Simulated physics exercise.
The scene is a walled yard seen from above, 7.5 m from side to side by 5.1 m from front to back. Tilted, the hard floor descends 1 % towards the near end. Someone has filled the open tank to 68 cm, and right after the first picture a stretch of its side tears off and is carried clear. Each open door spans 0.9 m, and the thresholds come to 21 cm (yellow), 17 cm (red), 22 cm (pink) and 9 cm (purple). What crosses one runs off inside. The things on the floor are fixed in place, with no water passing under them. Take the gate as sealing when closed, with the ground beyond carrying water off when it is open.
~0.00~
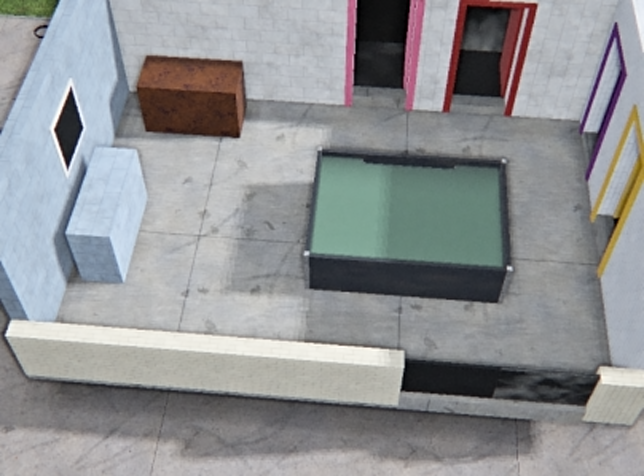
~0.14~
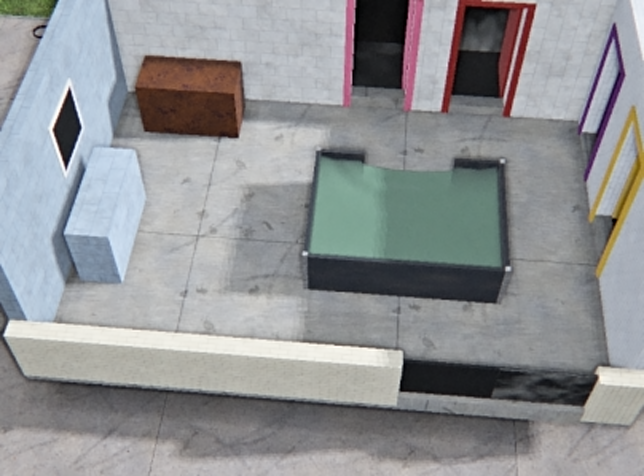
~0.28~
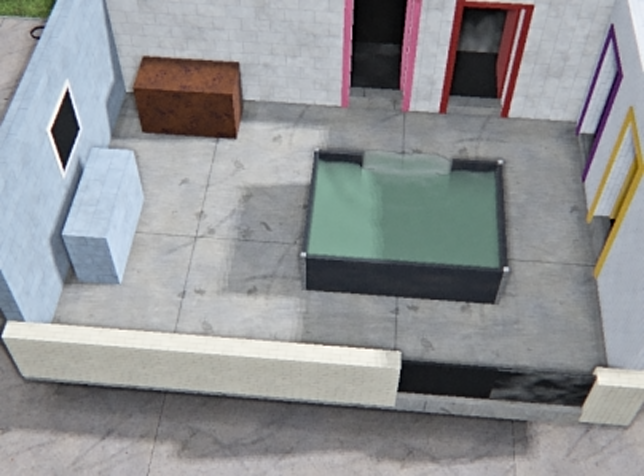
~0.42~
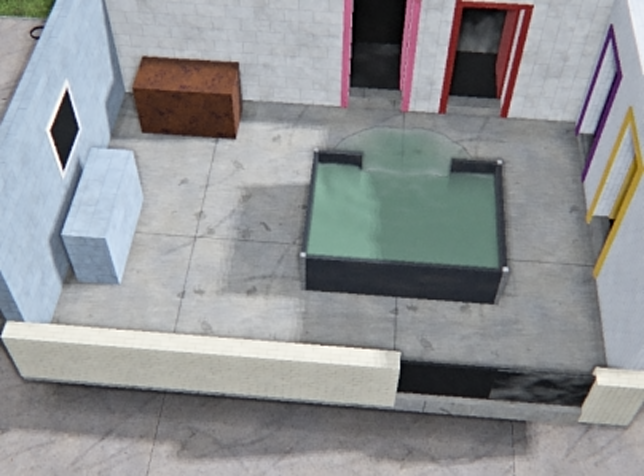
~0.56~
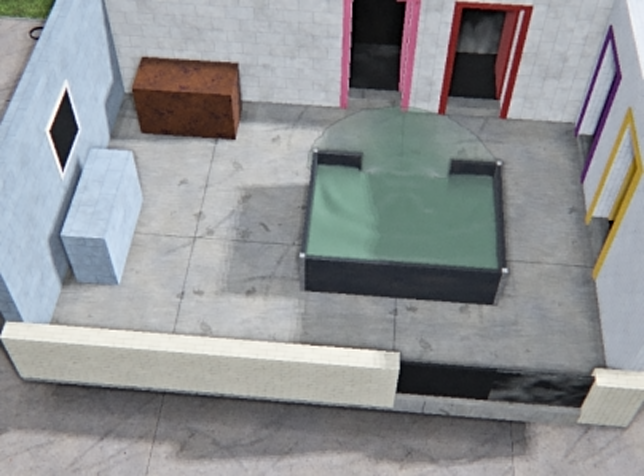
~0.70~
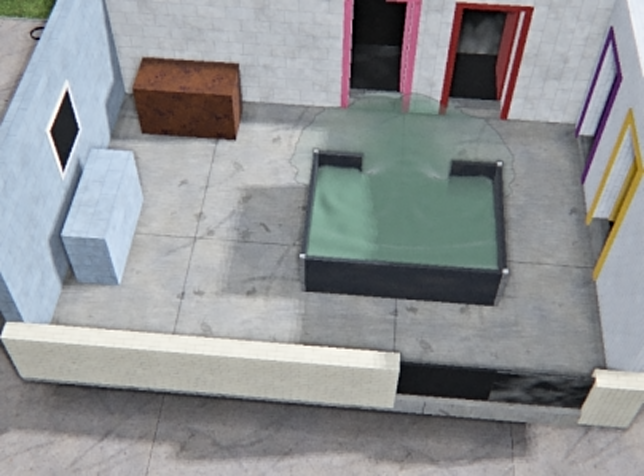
In this clip, a section of the far side of a dark-walled open tank of green water disappears in a walled yard, and water pours through the gap, spreading in a widening sheet across the grey floor towards the back wall.
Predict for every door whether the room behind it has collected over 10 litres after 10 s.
Result: At the yellow door the amount let in will fall short of the limit; at the red door the amount let in will top the limit; at the pink door the amount let in will top the limit; at the purple door the amount let in will top the limit.
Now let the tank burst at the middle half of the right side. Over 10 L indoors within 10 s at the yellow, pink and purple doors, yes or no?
Log - yellow: Threshold topped, pink: Threshold not reached, purple: Threshold topped.
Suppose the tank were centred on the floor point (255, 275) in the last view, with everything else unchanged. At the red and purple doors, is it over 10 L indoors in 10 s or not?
So the red door keeps within it and the purple door tops the limit.
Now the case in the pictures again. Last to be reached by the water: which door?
Answer: The yellow door.
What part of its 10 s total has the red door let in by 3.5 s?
By then it's near 95% of the total.
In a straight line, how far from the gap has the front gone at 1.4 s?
Roughly 3.2 m.
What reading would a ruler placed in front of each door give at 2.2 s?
Centimetres: Yellow 0 / red 28 / pink 36 / purple 24.
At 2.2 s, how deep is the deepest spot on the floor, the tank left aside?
It gets to some 38 cm.
After 1.4 s water covers 20 % of the floor and is deepest (44 cm) near (414, 114); yellow door not reached, red door 30 cm at the sill, 12 L in, pink door 42 cm at the sill, 52 L in, purple door not reached.
After 2.2 s water covers 30 % of the floor and is deepest (38 cm) near (392, 113); yellow door not reached, red door 28 cm at the sill, 55 L in, pink door 36 cm at the sill, 127 L in, purple door 24 cm at the sill, 28 L in.
After 3.5 s water covers 60 % of the floor and is deepest (28 cm) near (126, 95); yellow door 6 cm at the sill, 0 L in, red door 19 cm at the sill, 83 L in, pink door 24 cm at the sill, 165 L in, purple door 23 cm at the sill, 141 L in.
After 6.0 s water covers 90 % of the floor and is deepest (17 cm) near (126, 95); yellow door 6 cm at the sill, 0 L in, red door 11 cm at the sill, 89 L in, pink door 14 cm at the sill, 170 L in, purple door 16 cm at the sill, 263 L in.
After 10.0 s water covers 95 % of the floor and is deepest (17 cm) near (419, 385); yellow door 4 cm at the sill, 0 L in, red door 7 cm at the sill, 89 L in, pink door 8 cm at the sill, 170 L in, purple door 9 cm at the sill, 301 L in.
